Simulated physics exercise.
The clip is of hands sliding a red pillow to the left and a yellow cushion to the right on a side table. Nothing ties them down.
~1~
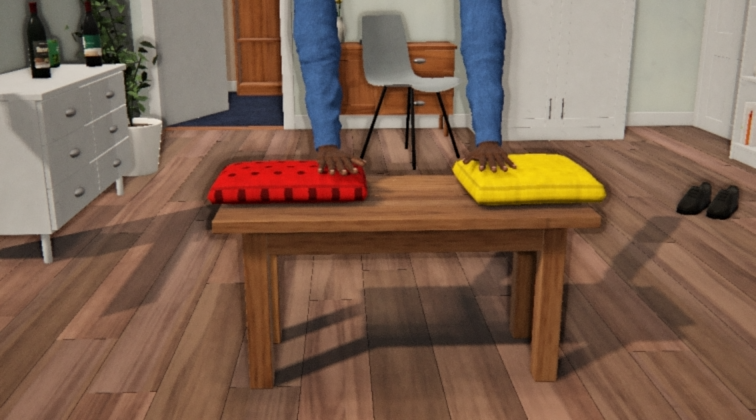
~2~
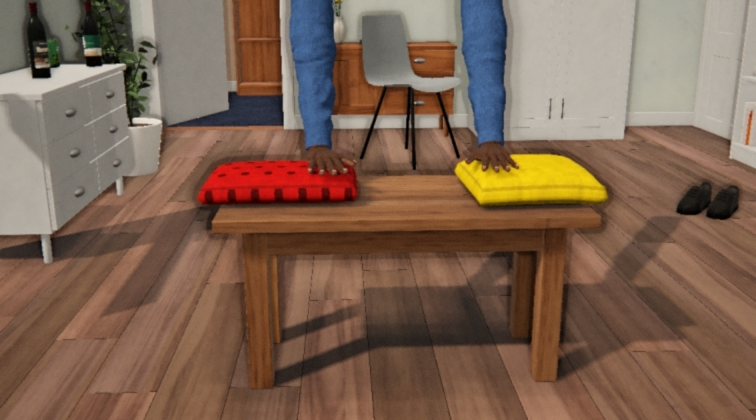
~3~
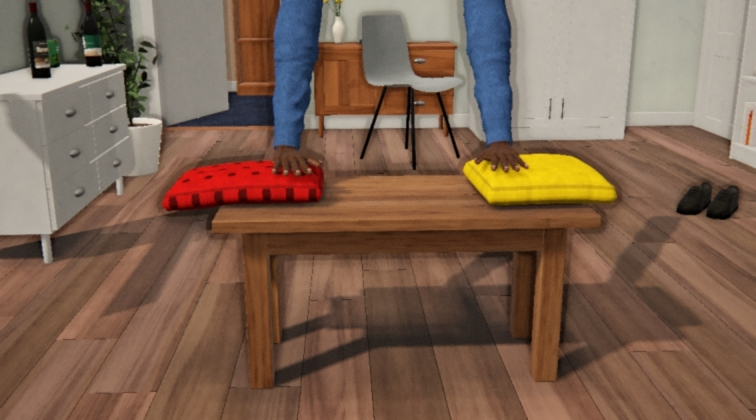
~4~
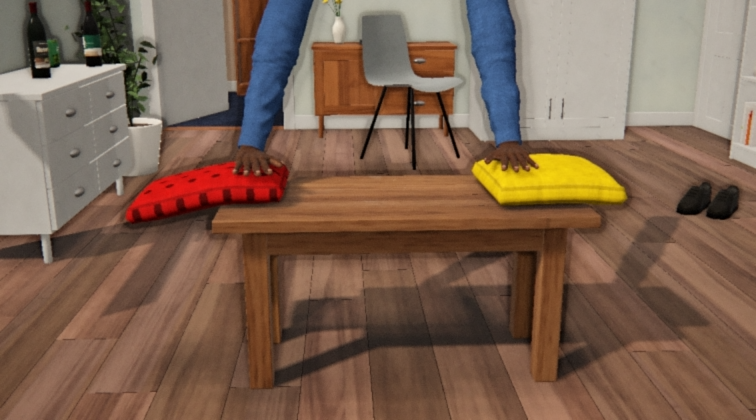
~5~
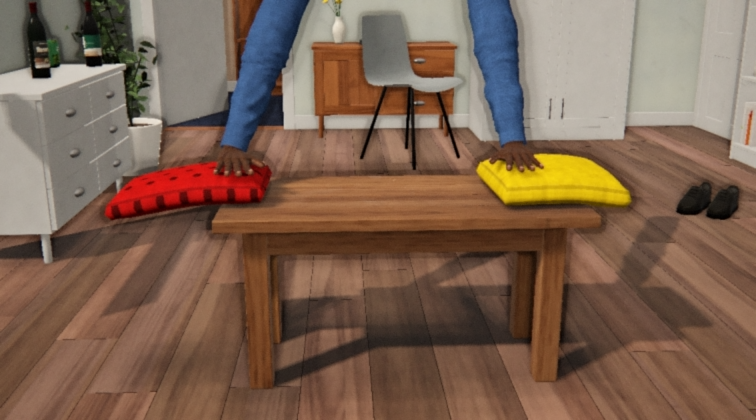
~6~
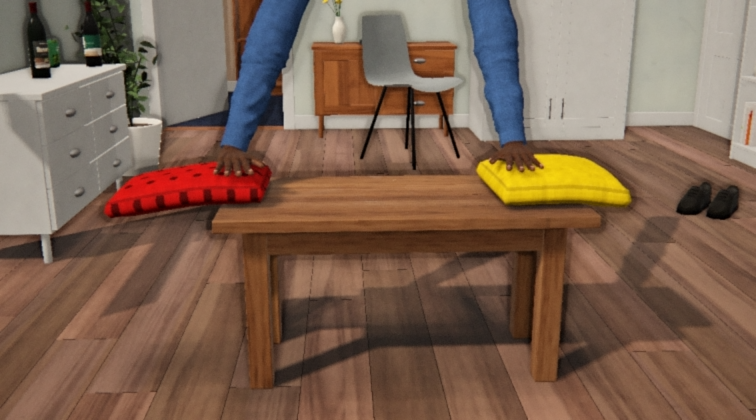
In a room with a wooden floor, two hands rest on a red pillow and a yellow cushion on a wooden table. The left hand slides the red pillow well past the left edge, while the right hand nudges the yellow cushion slightly rightward, and both hands stay on top.
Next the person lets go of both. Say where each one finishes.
As it turns out, the red pillow tips over and falls, the yellow cushion holds its place.
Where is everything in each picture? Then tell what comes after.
In the first picture, pillow tip (215, 191); cushion tip (591, 186).
In the second picture, pillow tip (206, 191); cushion tip (593, 189).
In the third picture, pillow tip (172, 198); cushion tip (601, 188).
In the fourth picture, pillow tip (136, 211); cushion tip (611, 190).
In the fifth picture, pillow tip (116, 207); cushion tip (615, 192).
In the sixth picture, pillow tip (116, 205), well over half past the edge; cushion tip (615, 192), about a third past the edge.
Then, 0.34 s later than the last view, pillow falling near (191, 256); cushion at rest.
Then, 0.64 s later than the last view, pillow falling near (105, 295); cushion at rest.
Finally, pillow on the floor near (75, 342); cushion at rest. The red pillow goes down and the yellow cushion stays up there.
